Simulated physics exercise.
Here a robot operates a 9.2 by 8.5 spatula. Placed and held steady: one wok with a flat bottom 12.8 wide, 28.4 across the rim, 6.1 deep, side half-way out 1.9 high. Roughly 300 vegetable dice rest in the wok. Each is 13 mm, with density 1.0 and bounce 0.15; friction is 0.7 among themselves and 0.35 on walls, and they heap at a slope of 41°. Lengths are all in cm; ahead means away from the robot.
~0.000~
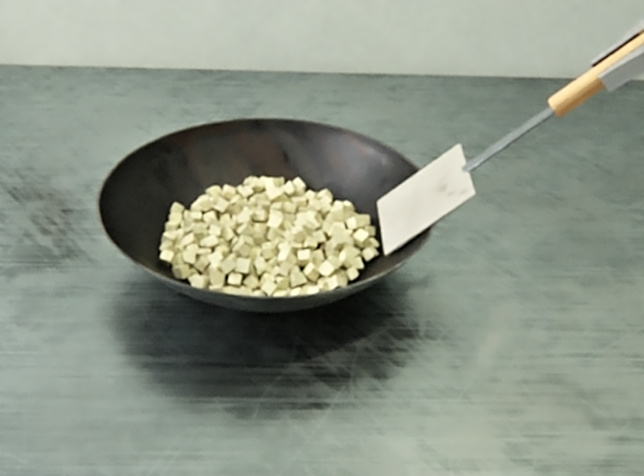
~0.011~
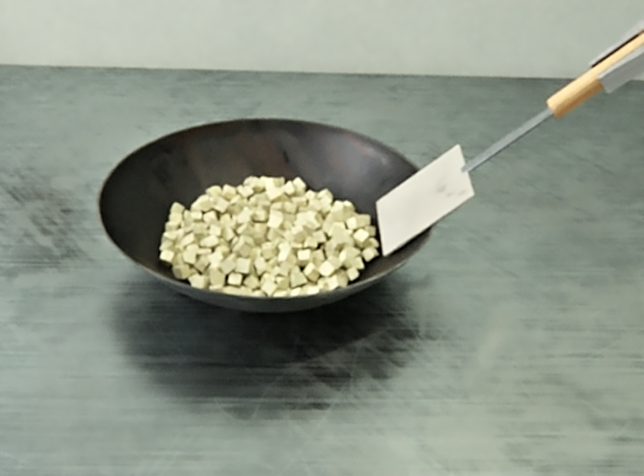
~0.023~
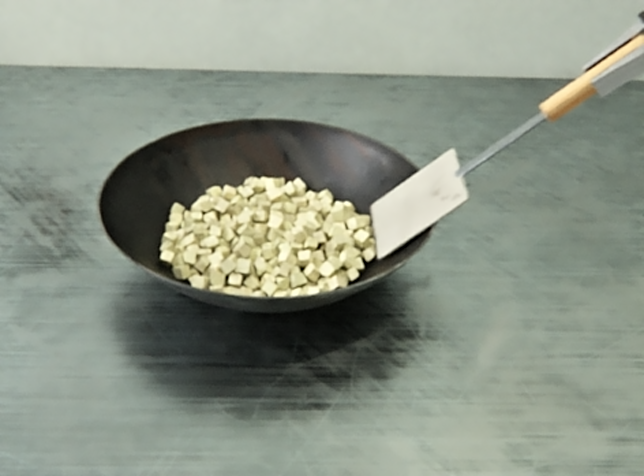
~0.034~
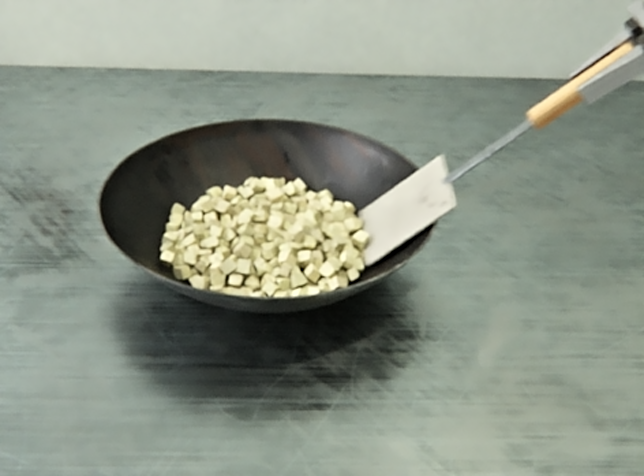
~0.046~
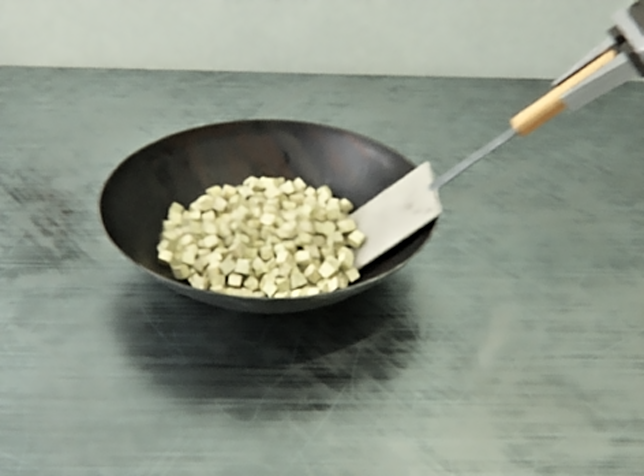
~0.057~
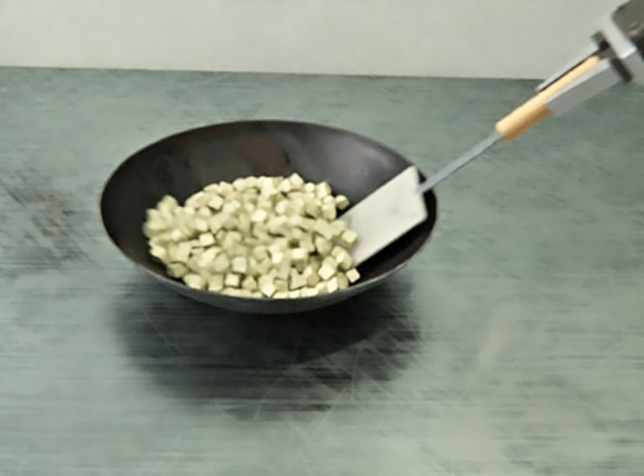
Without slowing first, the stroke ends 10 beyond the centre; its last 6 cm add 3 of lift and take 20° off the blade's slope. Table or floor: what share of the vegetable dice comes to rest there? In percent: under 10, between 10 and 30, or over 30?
Over 30 percent.
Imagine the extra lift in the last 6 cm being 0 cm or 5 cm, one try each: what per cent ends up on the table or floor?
Roughly 45 per cent, then 40 per cent.
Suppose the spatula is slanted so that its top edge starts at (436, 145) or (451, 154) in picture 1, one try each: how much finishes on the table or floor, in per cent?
Roughly 50% and 50%.
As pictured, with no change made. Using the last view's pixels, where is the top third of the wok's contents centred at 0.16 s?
It is centred at about (150, 202).
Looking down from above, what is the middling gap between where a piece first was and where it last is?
Roughly 14 cm.
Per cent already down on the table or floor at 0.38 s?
Share at that moment: Roughly 20 %.
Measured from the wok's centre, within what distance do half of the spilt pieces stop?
32 cm or so.
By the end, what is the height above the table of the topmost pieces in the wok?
About 5.5 cm above the table.
After 0.11 s, sloping 42°, highest piece 8 above the table; 300 in the wok, 1 on the blade or in flight.
After 0.16 s, sloping 38°, highest piece 11 above the table; 290 in the wok, 11 on the blade or in flight.
After 0.38 s, sloping 22°, highest piece 14 above the table; 151 in the wok, 63 on the table or floor, 87 on the blade or in flight.
After 1.43 s, sloping 22°, highest piece 7 above the table; 151 in the wok, 150 on the table or floor.
In the end, 151 in the wok, 150 on the table or floor. That is 50 % on the table or floor.
